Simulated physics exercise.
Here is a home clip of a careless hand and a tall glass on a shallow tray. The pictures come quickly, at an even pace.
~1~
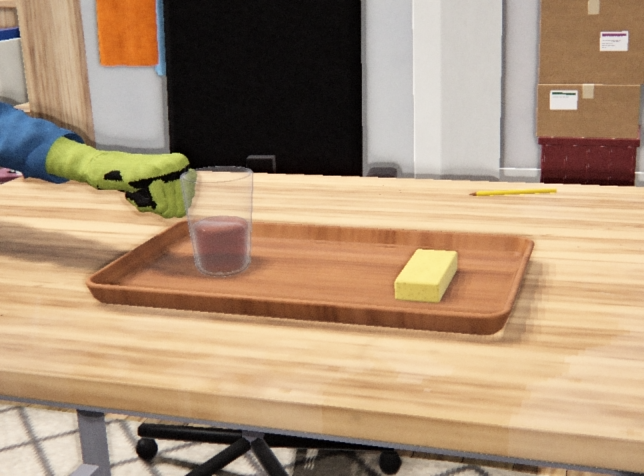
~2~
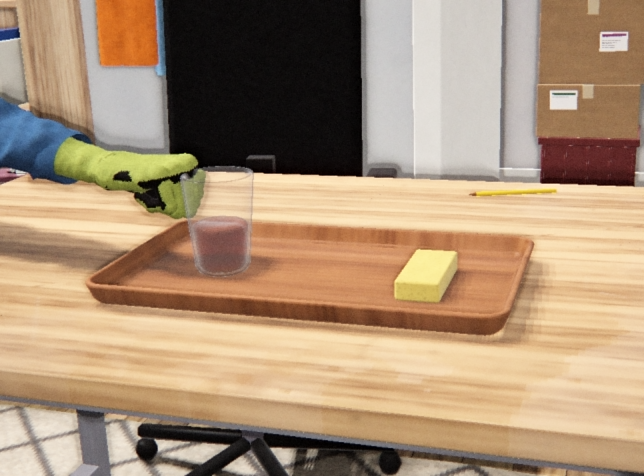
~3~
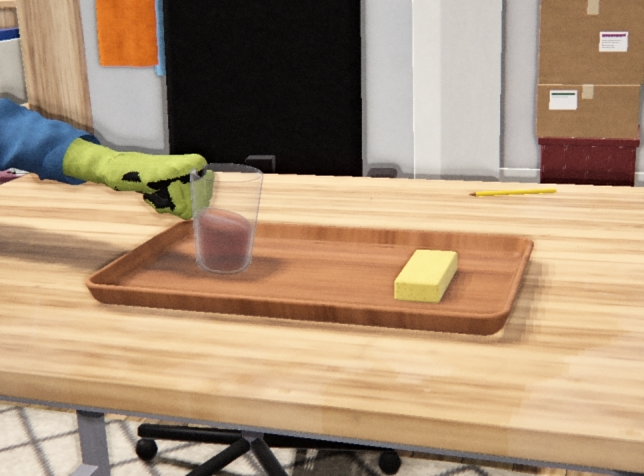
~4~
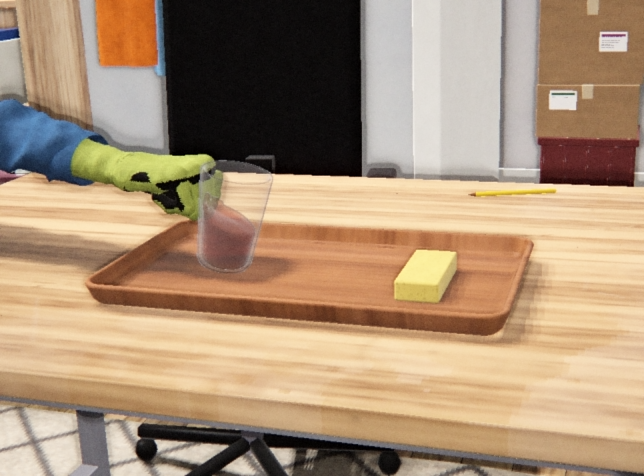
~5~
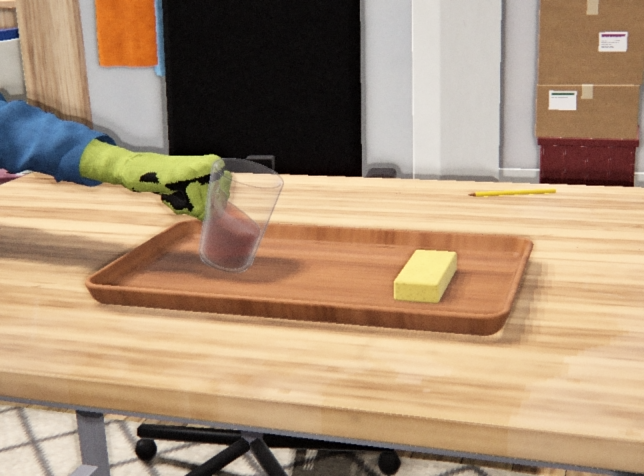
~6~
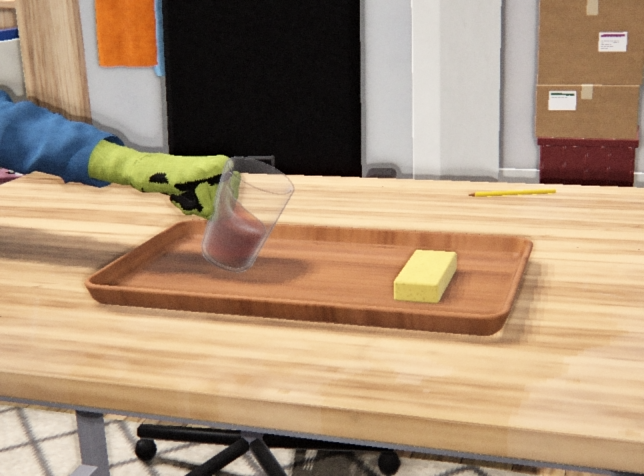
A hand in a green and black glove pushed against the upper left side of a clear glass of reddish-brown drink on a wooden tray, and the glass leaned steadily to the right.
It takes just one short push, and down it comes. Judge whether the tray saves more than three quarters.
The tray manages to keep three quarters of the liquid.
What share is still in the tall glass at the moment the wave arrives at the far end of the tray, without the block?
50 per cent or thereabouts.
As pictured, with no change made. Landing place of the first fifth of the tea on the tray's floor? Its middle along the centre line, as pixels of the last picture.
At about (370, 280).
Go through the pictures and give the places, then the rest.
In the first frame, tilt 0°; right rim (249, 177); surface from (197, 221) to (248, 223); the tray's far rim is at (521, 274); a block is fixed to the tray further along.
In the second frame, tilt 0°; right rim (249, 178); surface from (197, 221) to (248, 223).
In the third frame, tilt 6°; right rim (259, 179); surface from (201, 207) to (249, 223).
In the fourth frame, tilt 13°; right rim (269, 183); surface from (207, 193) to (254, 226).
In the fifth frame, tilt 19°; right rim (280, 187); surface from (215, 198) to (260, 228).
In the sixth frame, tilt 27°; right rim (290, 193); surface from (220, 204) to (267, 228).
A moment on, the tall glass lies on its side and 100 per cent is in the glass, 0 on the tray and 0 above or beyond its rim.
Next, the tall glass lies on its side and 56 per cent is in the glass, 37 on the tray and 6 above or beyond its rim.
Then the tall glass lies on its side and 27 per cent is in the glass, 49 on the tray and 24 above or beyond its rim.
Later the tall glass lies on its side and 15 per cent is in the glass, 80 on the tray and 5 above or beyond its rim.
At rest 96 per cent is held by tray and glass, 4 is off the tray.
